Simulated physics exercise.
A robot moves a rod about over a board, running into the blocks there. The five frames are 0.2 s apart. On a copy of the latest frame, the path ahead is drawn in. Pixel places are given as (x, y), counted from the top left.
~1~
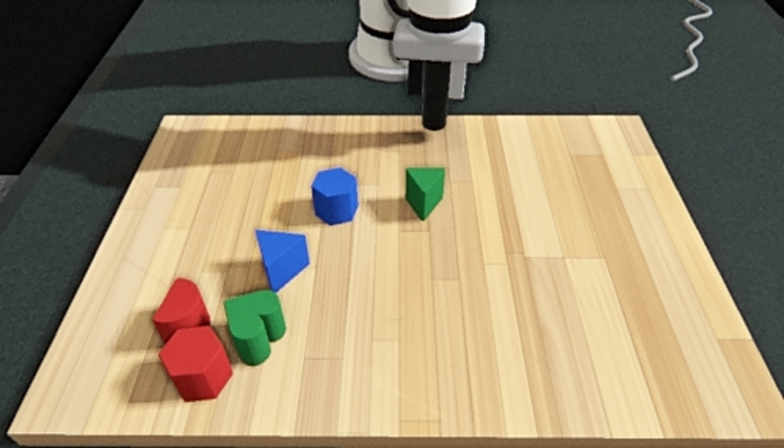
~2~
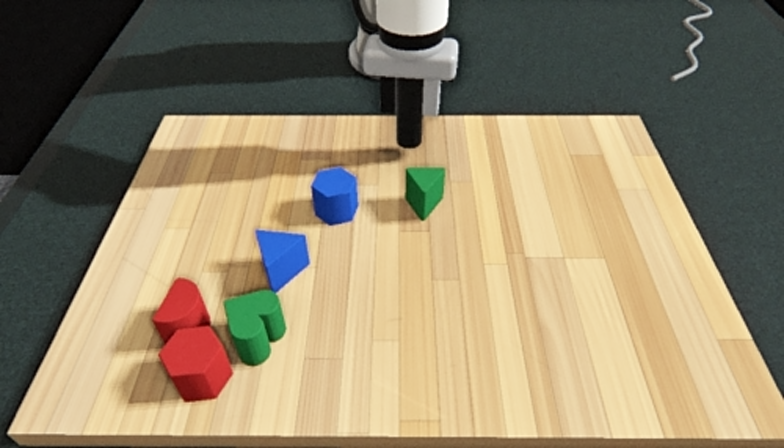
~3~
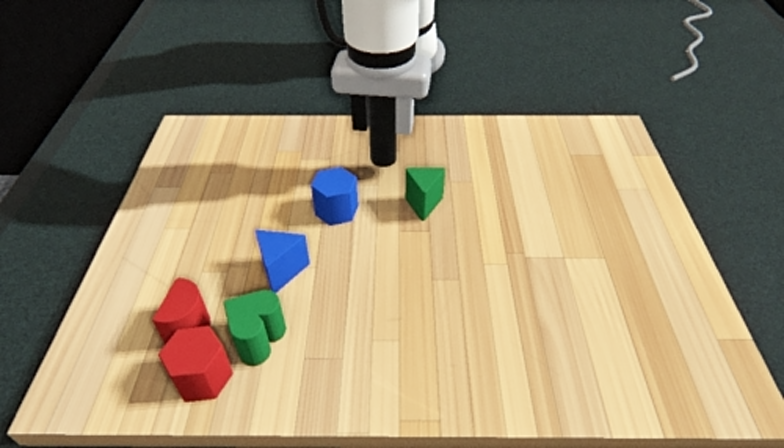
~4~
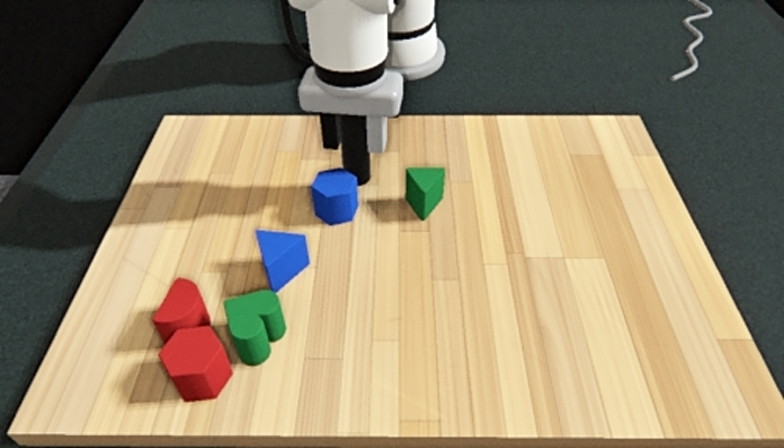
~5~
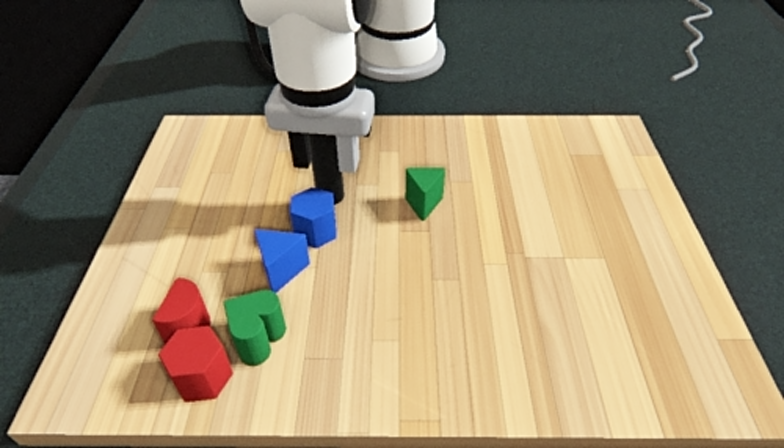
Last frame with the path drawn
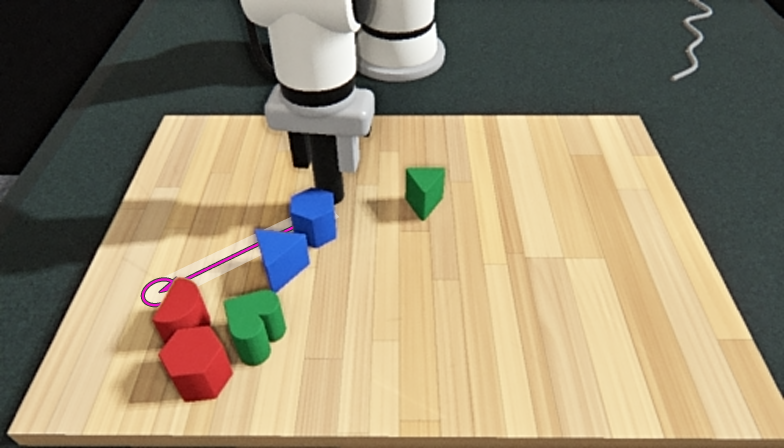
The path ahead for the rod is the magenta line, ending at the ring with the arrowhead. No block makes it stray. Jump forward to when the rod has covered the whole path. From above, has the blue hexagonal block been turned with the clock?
The answer is no.
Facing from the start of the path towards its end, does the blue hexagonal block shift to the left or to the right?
It will end up to the left.
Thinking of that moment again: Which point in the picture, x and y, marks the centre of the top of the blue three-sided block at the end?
It ends at (269, 262).
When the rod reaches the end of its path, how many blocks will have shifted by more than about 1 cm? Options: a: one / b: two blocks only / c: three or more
(b)
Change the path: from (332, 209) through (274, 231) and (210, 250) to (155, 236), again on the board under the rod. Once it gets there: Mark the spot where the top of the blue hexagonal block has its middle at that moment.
Its top middle: (289, 221).
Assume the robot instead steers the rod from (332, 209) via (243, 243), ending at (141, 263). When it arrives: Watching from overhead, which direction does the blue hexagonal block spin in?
Bird's-eye view: Counterclockwise.
Path on the board, in a line from (332, 209) to (160, 292).
On the path given first. One third of the way, rod at (275, 222); blue three-sided block at (269, 261), turned 15° clockwise; blue hexagonal block at (281, 231), turned 60° anticlockwise.
Two thirds of the way, rod at (218, 249); blue three-sided block at (269, 262), turned 15° clockwise; blue hexagonal block at (281, 231), turned 60° anticlockwise.
At the end, rod at (154, 280); red half-round block in place; blue three-sided block at (269, 262), turned 15° clockwise; blue hexagonal block at (281, 231), turned 60° anticlockwise.
